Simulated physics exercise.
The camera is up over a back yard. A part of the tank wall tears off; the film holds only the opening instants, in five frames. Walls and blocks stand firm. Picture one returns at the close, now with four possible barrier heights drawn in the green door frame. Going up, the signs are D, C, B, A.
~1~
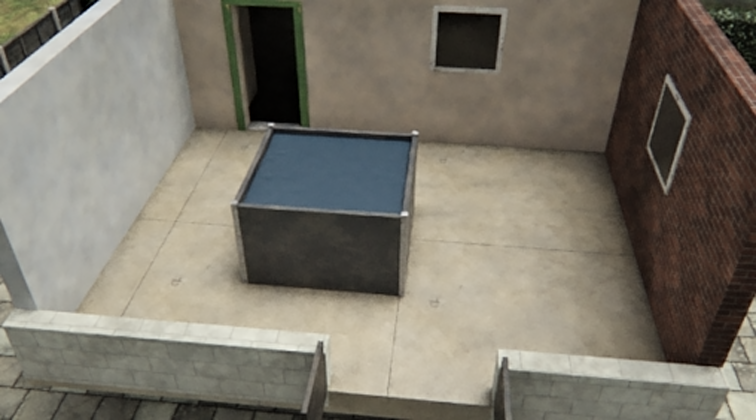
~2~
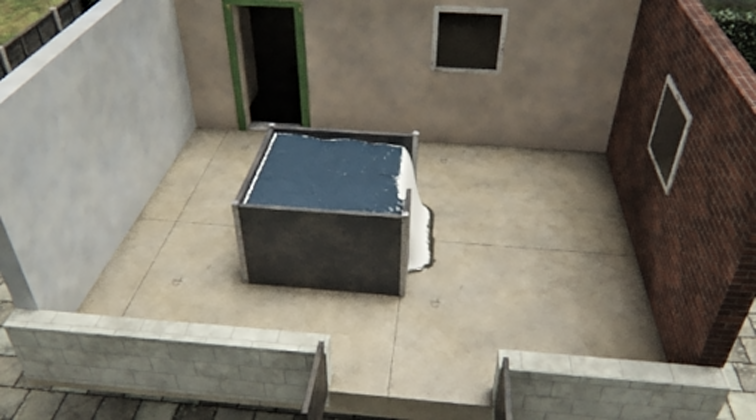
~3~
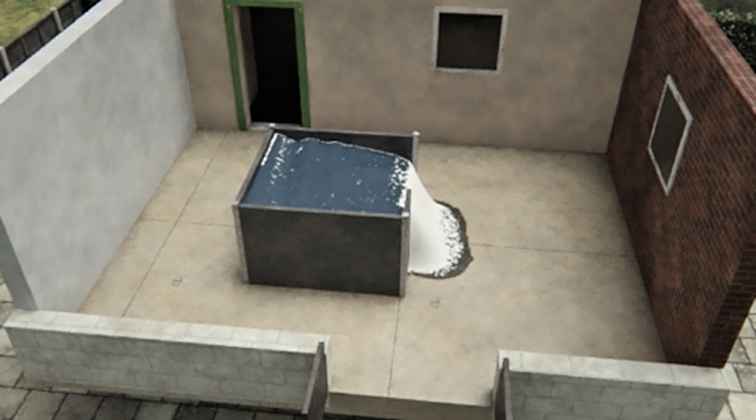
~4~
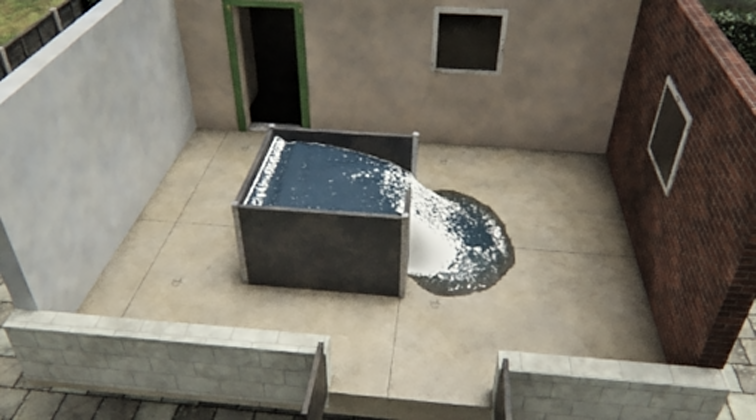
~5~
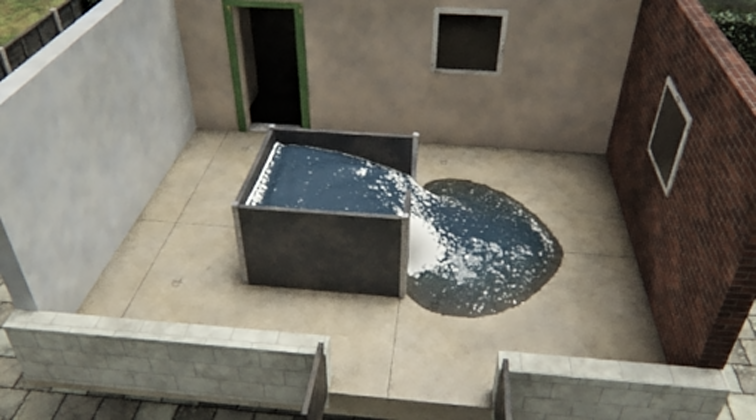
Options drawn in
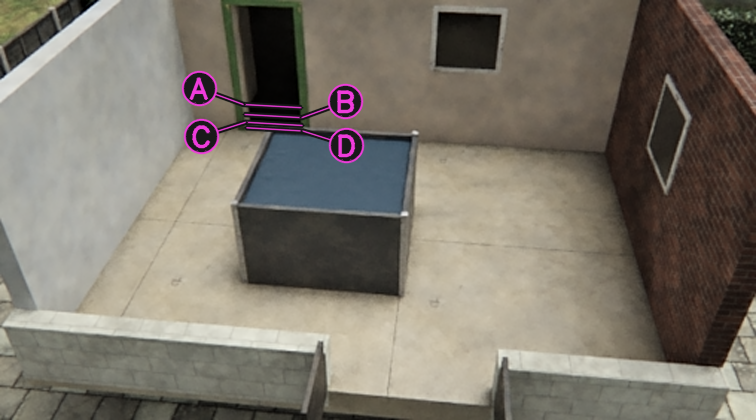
In a walled back yard with a green-framed doorway and a brick wall on the right, a square dark tank sits full of still blue water. Water pours from its right side in a white, foaming rush, and the level inside drops as a rounded pool spreads across the paving toward the brick wall.
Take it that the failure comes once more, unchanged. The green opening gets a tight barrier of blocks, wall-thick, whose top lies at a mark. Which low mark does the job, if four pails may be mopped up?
C.
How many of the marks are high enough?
Three of the four.
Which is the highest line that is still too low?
That is line D.
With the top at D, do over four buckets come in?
Yes, it does.
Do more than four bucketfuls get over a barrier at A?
No, that is safe.
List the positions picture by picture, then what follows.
Water in the tank at rest, its middle at (332, 173); foot of the green doorway at (274, 131); open gate at (413, 338), in the first picture.
In the second picture, 1 % of the ground under water, visible out to (421, 267).
In the third picture, 4 % of the ground under water, visible out to (461, 264).
In the fourth picture, 7 % of the ground under water, visible out to (506, 261).
In the fifth picture, 14 % of the ground under water, visible out to (555, 260).
In magenta, A at (272, 106); B at (273, 116); C at (273, 123); D at (274, 129); from the bottom up D, C, B, A.
With A, nothing gets over.
With B, nothing gets over.
With C, a splash gets over, under a bucket.
With D, about 13 bucketfuls get in.
